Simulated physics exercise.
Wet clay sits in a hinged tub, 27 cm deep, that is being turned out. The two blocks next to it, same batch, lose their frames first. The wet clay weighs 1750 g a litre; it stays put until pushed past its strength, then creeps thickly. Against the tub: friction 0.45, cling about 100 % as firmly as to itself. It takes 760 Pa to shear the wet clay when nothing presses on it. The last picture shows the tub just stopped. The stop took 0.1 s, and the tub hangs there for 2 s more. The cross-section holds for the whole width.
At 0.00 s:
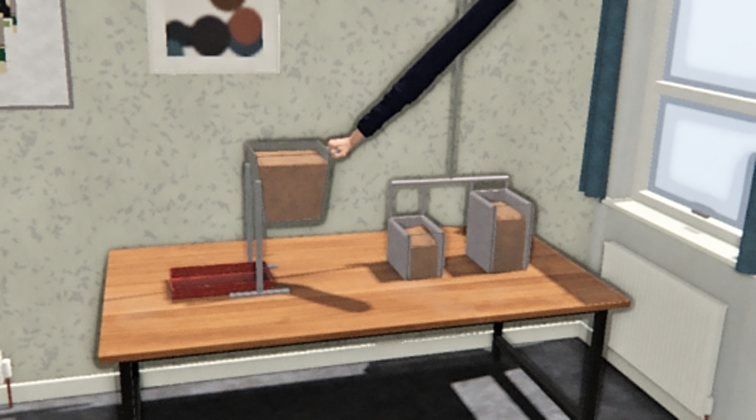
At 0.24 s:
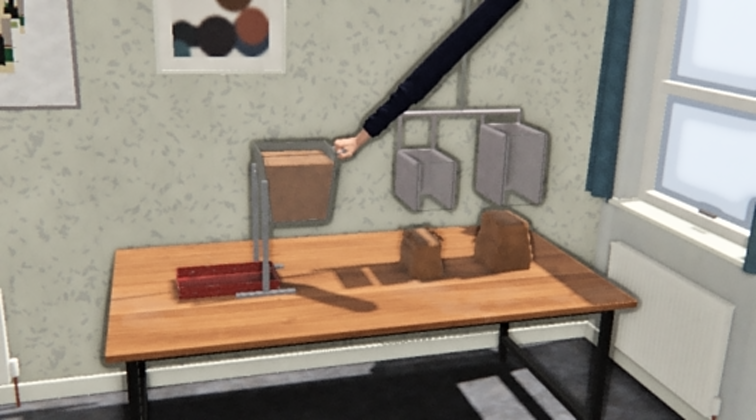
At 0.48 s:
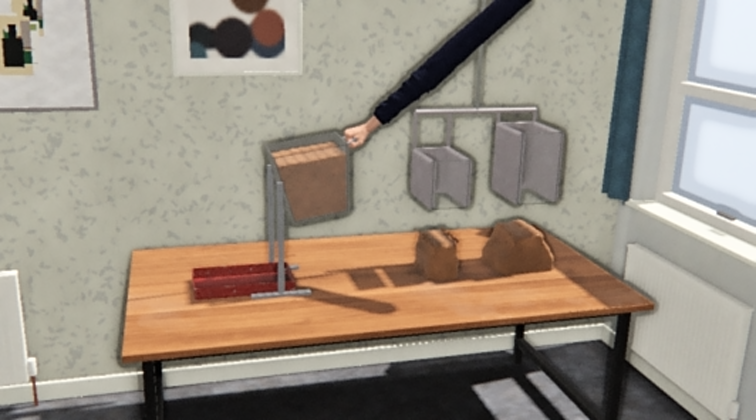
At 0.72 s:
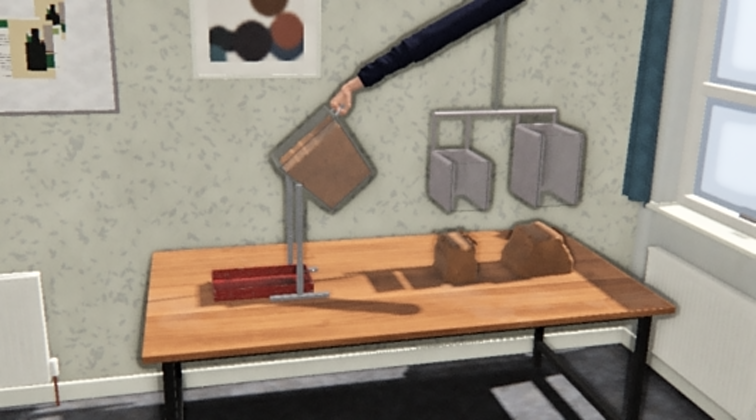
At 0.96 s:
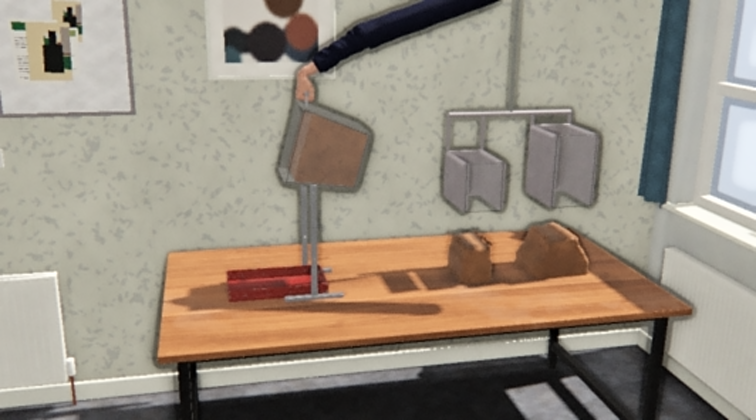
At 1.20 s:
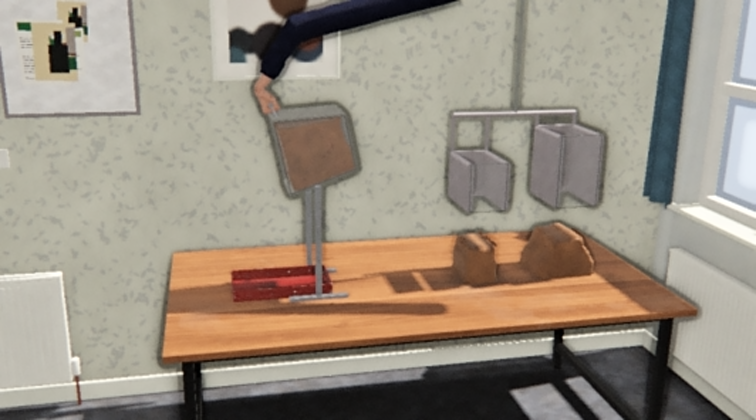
A dark-sleeved arm grips the rim of a grey tub of brown clay on a stand above a wooden table, seen from slightly above in a pale-walled room with a window at right. Two grey moulds lift off two clay blocks on the right, and the blocks slump slightly, the larger one more. The hand then turns the tub leftward onto its side above a red tray, the clay still inside, as the view drifts left.
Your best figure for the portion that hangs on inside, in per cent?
About 31 %.
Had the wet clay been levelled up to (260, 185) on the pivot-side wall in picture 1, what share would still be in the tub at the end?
Then about 40 %.
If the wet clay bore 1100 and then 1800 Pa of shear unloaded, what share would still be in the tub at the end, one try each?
In that order: 20 %, 100 %.
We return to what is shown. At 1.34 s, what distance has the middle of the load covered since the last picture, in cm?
Some 6 cm.
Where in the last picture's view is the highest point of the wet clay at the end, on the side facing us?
At about (350, 152).
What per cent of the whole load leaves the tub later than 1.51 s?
Some 16 per cent.
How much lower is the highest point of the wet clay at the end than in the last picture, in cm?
Some 14 cm.
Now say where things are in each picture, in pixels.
In the first frame, handle-side rim at (329, 153), tilt 0 degrees; top of the wet clay at (265, 164); blocks stand 17 cm, 26 cm (left to right).
In the second frame, handle-side rim at (336, 153), tilt 0 degrees; top of the wet clay at (272, 164); blocks stand 17 cm, 22 cm (left to right).
In the third frame, handle-side rim at (346, 144), tilt 9 degrees; top of the wet clay at (341, 155); blocks stand 16 cm, 18 cm (left to right).
In the fourth frame, handle-side rim at (334, 117), tilt 41 degrees; top of the wet clay at (337, 128); blocks stand 16 cm, 18 cm (left to right).
In the fifth frame, handle-side rim at (303, 110), tilt 75 degrees; top of the wet clay at (312, 116); blocks stand 16 cm, 18 cm (left to right).
In the sixth frame, handle-side rim at (273, 123), tilt 102 degrees; top of the wet clay at (334, 119); blocks stand 16 cm, 18 cm (left to right).
After 1.34 s, the tub is at 102 degrees and holds 80 %.
After 1.51 s, the tub is at 102 degrees and holds 47 %.
After 1.68 s, the tub is at 102 degrees and holds 33 %.
After 1.85 s, the tub is at 102 degrees and holds 31 %.
After 3.20 s, at the end, the tub is at 102 degrees and holds 31 %.
